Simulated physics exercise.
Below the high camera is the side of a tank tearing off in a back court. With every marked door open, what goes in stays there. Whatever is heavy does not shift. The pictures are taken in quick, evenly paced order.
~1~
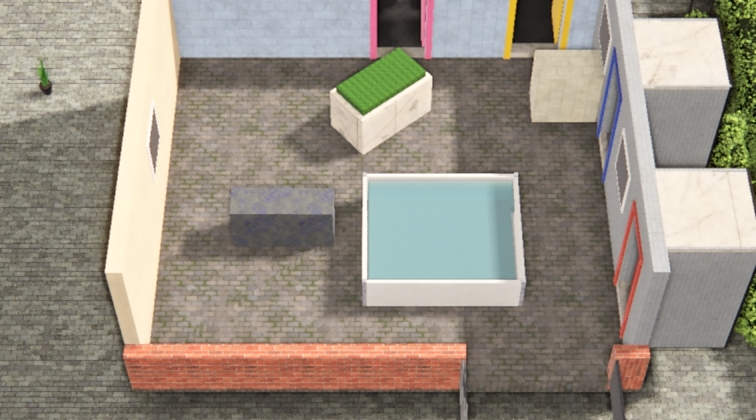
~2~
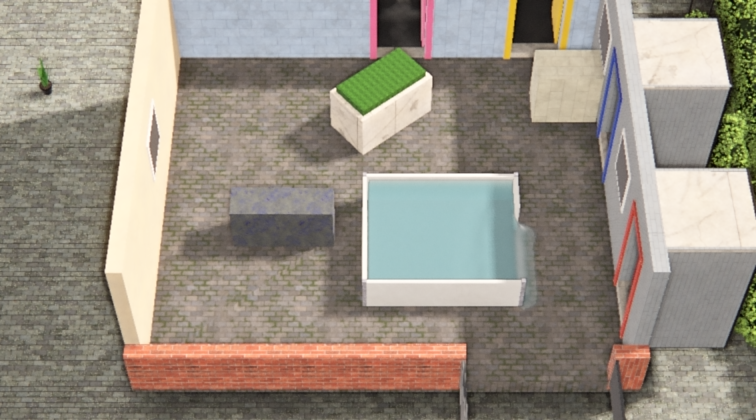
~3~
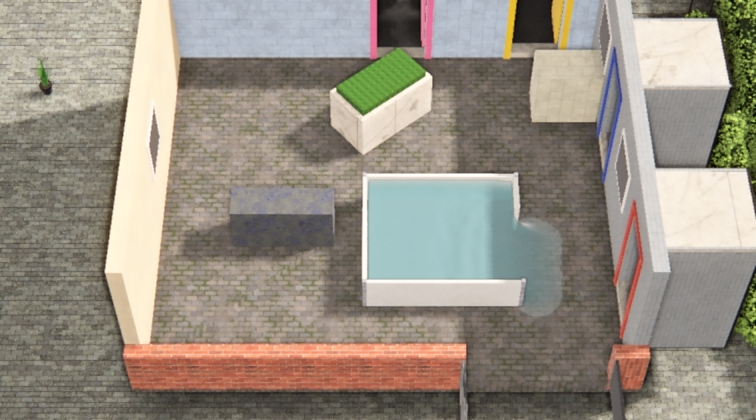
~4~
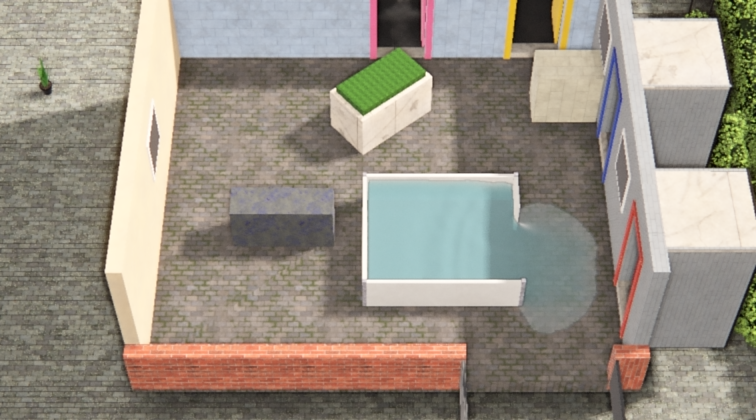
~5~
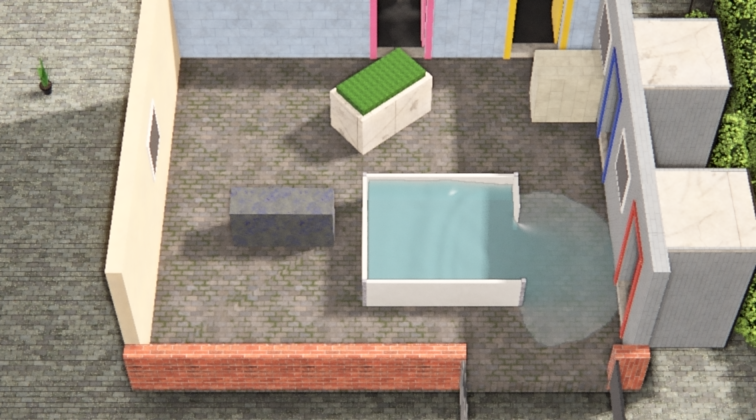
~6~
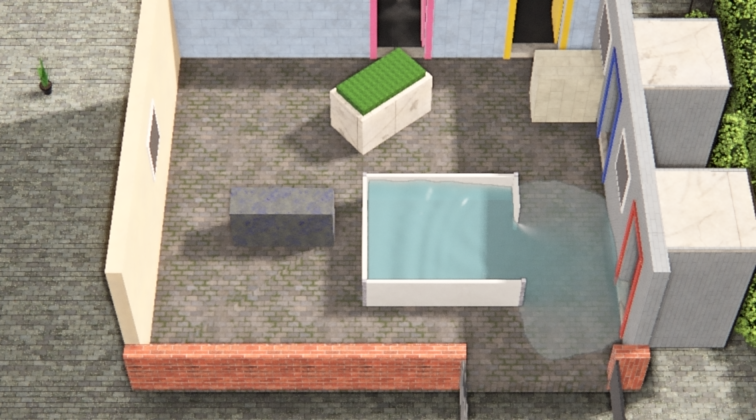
A white-walled tank of still blue-green water stands in a paved back court, seen from a fixed camera high above. A grey block sits to its left, a pale planter topped with green behind it, and cream, blue, grey and brick walls enclose the court. The tank's right side gives way, and water pours through the gap, fanning across the paving to the right-hand wall and spreading along it.
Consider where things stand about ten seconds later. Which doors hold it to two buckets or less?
As I see it, yellow door: Limit not exceeded; red door: Limit exceeded; blue door: Limit not exceeded; pink door: Limit exceeded.
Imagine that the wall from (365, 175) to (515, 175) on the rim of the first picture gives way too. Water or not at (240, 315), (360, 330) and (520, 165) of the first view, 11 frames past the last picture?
Taking the points in order: Unwetted, unwetted and swamped.
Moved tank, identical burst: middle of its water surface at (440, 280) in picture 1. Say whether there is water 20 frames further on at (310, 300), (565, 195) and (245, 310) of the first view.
Taking the three spots in that order, I'd say spared, then drenched, then spared.
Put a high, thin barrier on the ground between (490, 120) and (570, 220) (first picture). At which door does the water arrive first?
Look to the one in red.
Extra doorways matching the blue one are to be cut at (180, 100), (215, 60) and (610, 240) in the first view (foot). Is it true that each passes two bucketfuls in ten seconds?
First door doesn't reach it, second door doesn't reach it, third door gets past it.
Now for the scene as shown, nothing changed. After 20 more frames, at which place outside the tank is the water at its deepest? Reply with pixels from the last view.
Somewhere close to (621, 369).
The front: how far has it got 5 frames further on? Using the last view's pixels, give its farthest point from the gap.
Somewhere close to (596, 147).
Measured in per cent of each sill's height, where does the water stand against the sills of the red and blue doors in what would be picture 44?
Roughly 100 and 60 %.
A moment on, water covers 10 % of the floor; the yellow door not reached, the red door over two buckets in, the blue door wet at the sill, nothing in, the pink door not reached.
Next, water covers 20 % of the floor; the yellow door not reached, the red door far over two buckets in, the blue door wet at the sill, nothing in, the pink door not reached.
Then, water covers 30 % of the floor; the yellow door wet at the sill, nothing in, the red door far over two buckets in, the blue door wet at the sill, nothing in, the pink door not reached.
Later, water covers 55 % of the floor; the yellow door wet at the sill, nothing in, the red door far over two buckets in, the blue door wet at the sill, nothing in, the pink door over two buckets in.
In the end, water covers 75 % of the floor; the yellow door wet at the sill, nothing in, the red door far over two buckets in, the blue door wet at the sill, nothing in, the pink door over two buckets in.
